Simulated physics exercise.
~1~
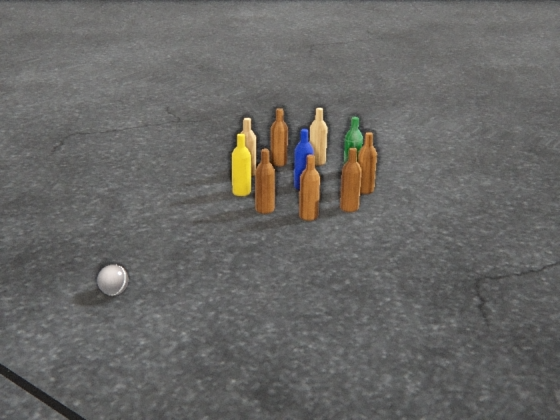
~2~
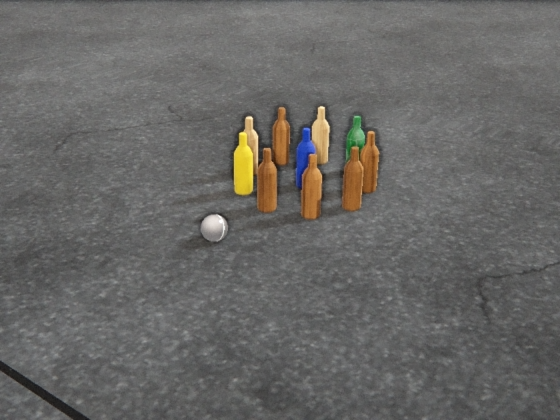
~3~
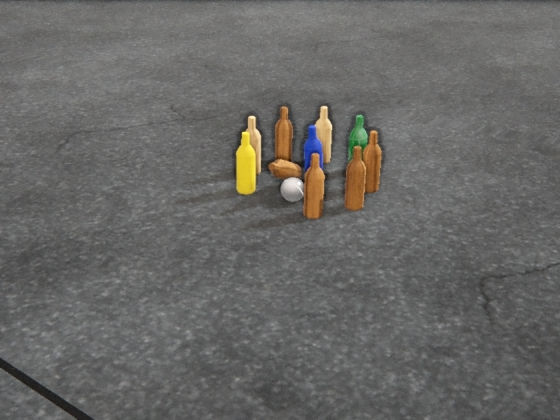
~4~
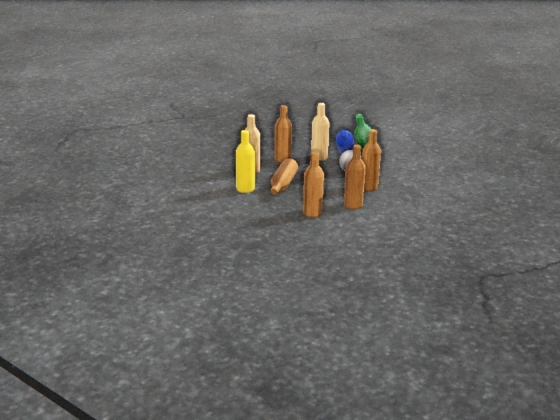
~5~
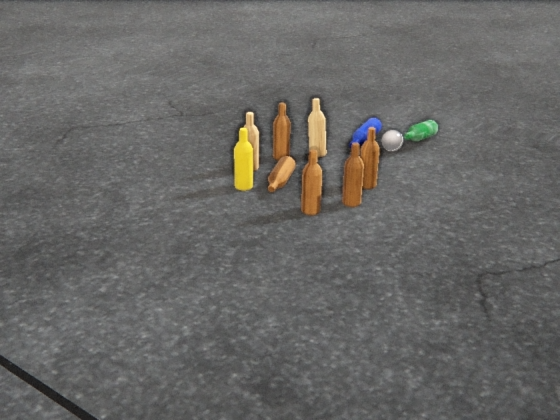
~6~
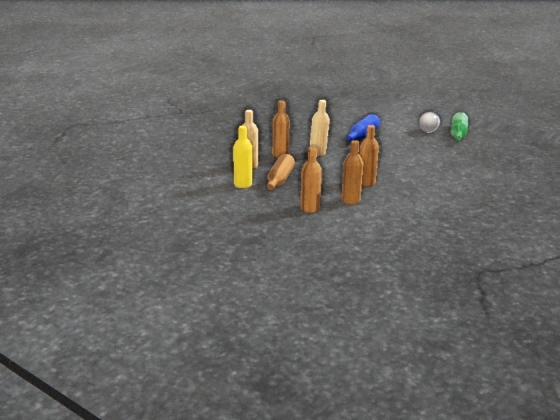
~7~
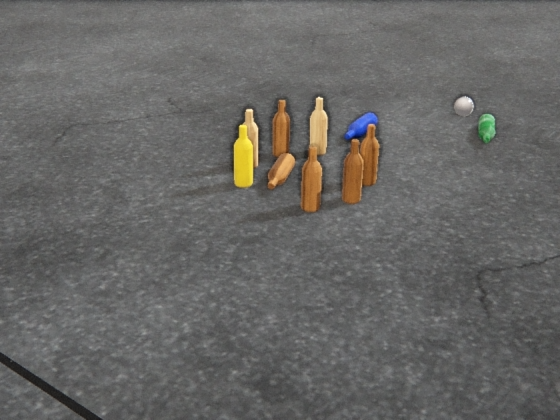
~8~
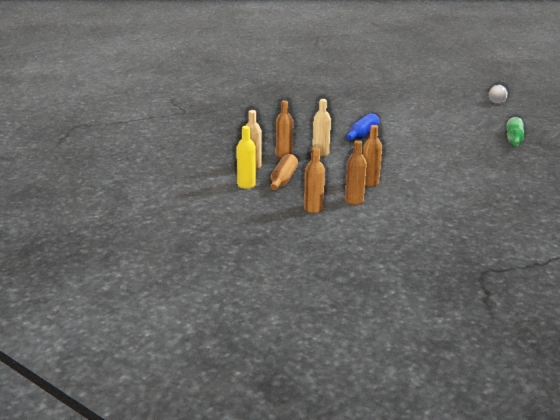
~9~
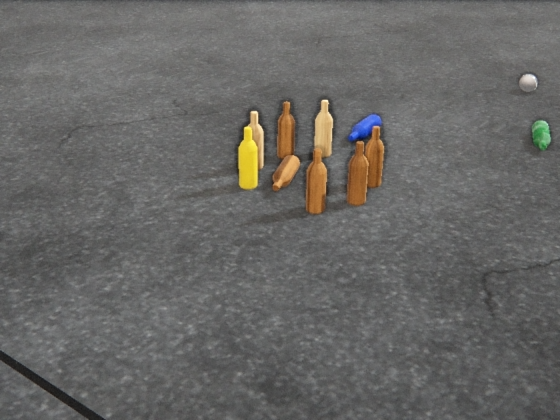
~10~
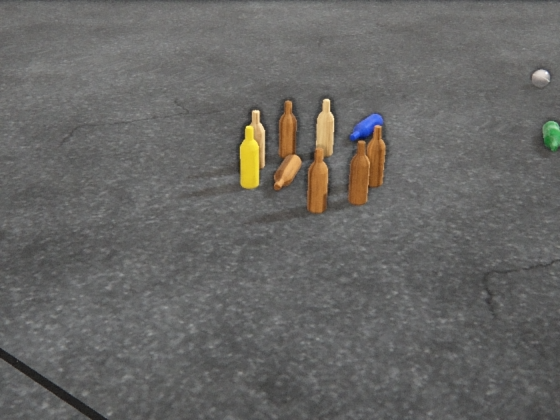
The footage shows a grey ball rolling from the left into a group of bottle-shaped skittles on a dark floor, toppling a brown one, then the blue and green ones, before rolling away to the upper right with the green skittle while the yellow one stays standing.
